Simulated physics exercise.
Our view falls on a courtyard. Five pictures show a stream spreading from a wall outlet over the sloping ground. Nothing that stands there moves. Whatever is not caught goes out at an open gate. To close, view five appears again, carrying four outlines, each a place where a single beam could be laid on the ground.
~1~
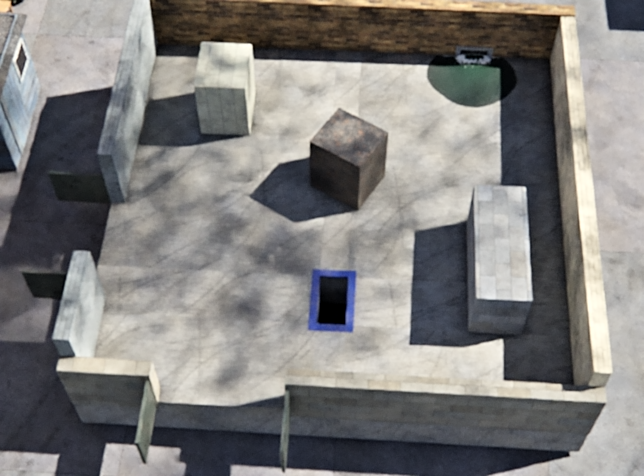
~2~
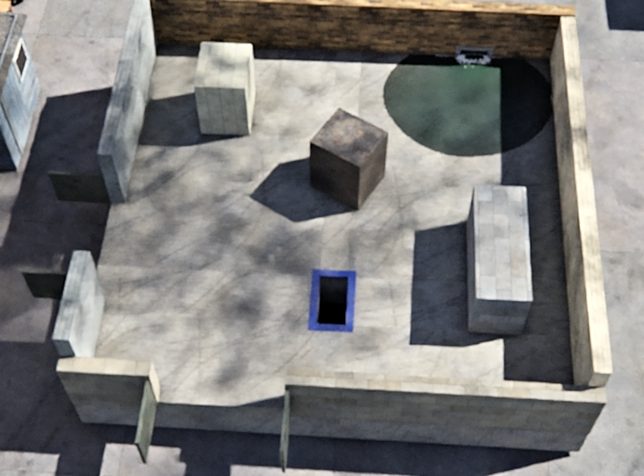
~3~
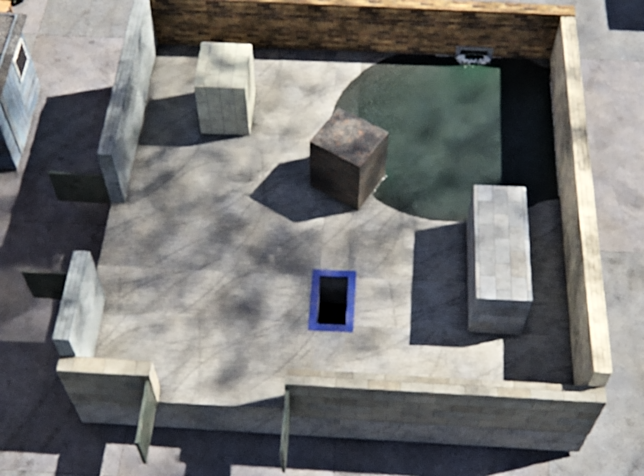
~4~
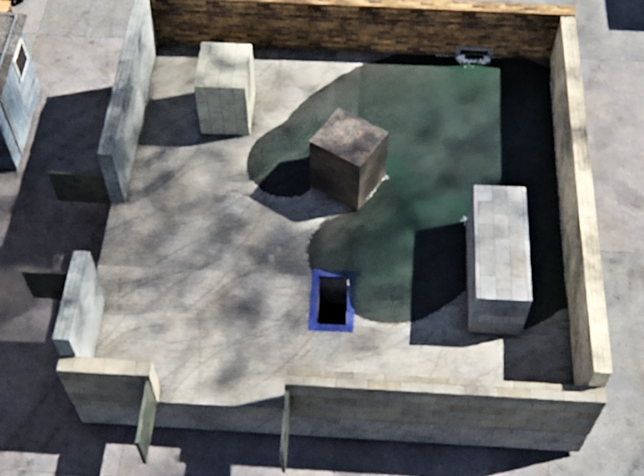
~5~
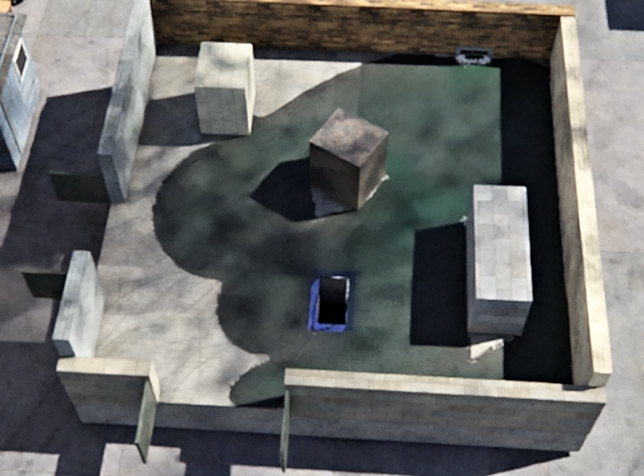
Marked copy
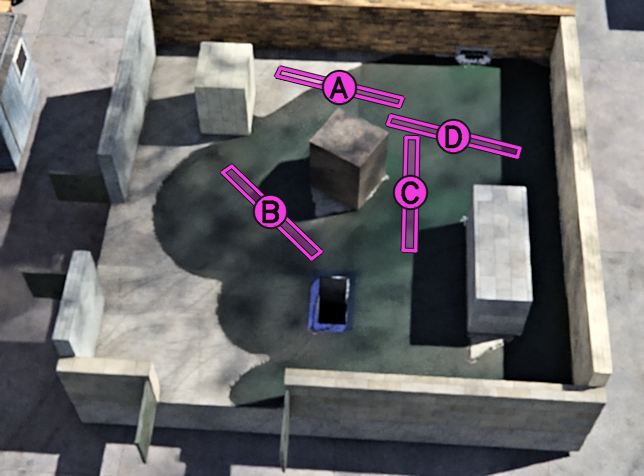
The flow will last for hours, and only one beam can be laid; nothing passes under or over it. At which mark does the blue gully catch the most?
Choose B.
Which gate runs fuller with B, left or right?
The right one.
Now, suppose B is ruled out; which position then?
A.
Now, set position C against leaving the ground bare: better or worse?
It is worse.
In magenta, A from (278, 72) to (400, 102); B from (227, 169) to (316, 255); C from (409, 250) to (411, 137); D from (389, 120) to (518, 152).
With A, about 24 % of the stream goes into the blue gully, about 75 % out by the gates.
With B, about 36 % of the stream goes into the blue gully, about 63 % out by the gates.
With C, about 9 % of the stream goes into the blue gully, about 91 % out by the gates.
With D, about 9 % of the stream goes into the blue gully, about 91 % out by the gates.
